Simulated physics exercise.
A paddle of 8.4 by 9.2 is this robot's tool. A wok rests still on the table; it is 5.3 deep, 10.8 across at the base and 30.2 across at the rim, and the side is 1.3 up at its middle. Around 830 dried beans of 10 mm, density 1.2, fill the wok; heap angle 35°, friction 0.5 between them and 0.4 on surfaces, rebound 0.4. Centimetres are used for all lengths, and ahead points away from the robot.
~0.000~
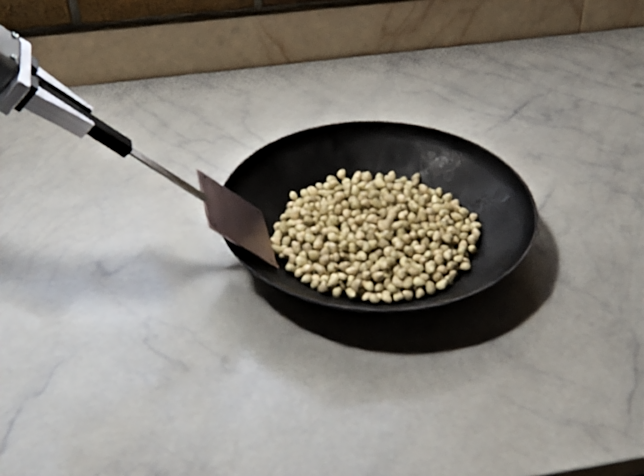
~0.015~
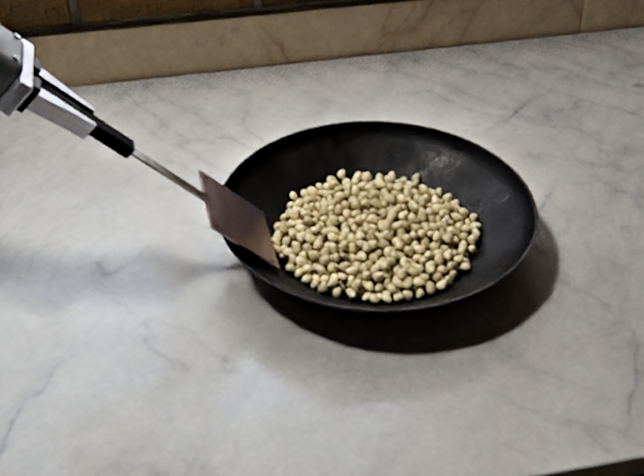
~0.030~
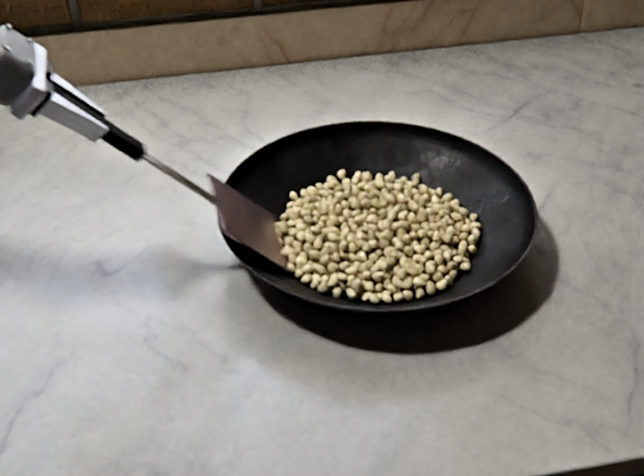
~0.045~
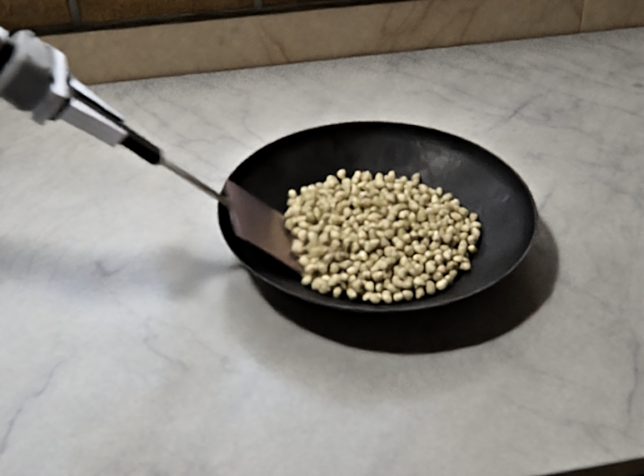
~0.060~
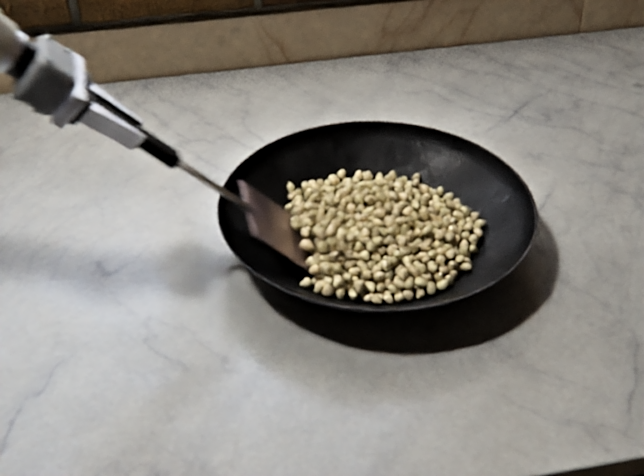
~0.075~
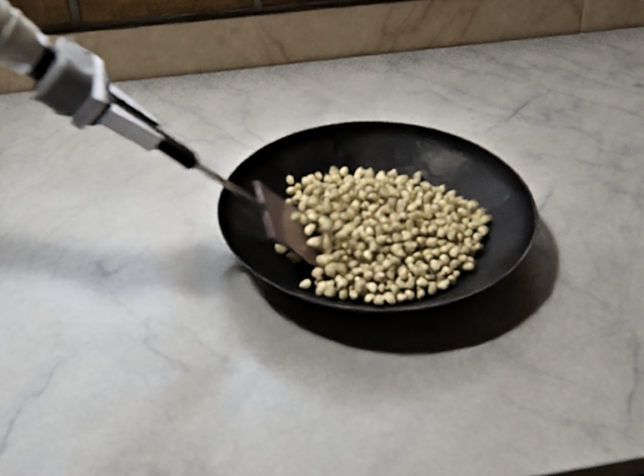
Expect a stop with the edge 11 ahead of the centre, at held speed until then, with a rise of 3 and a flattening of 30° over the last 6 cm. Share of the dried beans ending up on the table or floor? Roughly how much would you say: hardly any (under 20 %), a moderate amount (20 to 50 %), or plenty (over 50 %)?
I'd say a moderate amount.
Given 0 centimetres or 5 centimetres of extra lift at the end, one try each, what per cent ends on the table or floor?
Estimates, in order: 35 % then 30 %.
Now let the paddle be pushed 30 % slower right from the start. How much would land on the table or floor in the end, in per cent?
Estimated share: Some 30 %.
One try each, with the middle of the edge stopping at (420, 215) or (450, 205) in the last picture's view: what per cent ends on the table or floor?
Close to 0 and close to 10 per cent, respectively.
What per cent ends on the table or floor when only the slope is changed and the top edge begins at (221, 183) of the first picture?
35 percent or thereabouts.
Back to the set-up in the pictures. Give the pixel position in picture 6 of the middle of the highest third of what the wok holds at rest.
Look near (458, 212).
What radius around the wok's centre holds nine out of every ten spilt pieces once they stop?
I reckon it's some 40 centimetres.
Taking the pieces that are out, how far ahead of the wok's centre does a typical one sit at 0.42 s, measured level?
I reckon roughly 24 centimetres.
After 0.13 s, sloping 45°, highest piece 8 above the table; 834 in the wok.
After 0.19 s, sloping 39°, highest piece 8 above the table; 832 in the wok, 2 on the blade or in flight.
After 0.42 s, sloping 15°, highest piece 11 above the table; 522 in the wok, 216 on the table or floor, 96 on the blade or in flight.
After 1.47 s, sloping 15°, highest piece 6 above the table; 522 in the wok, 312 on the table or floor.
At rest, 522 in the wok, 312 on the table or floor. That is 37 % on the table or floor.
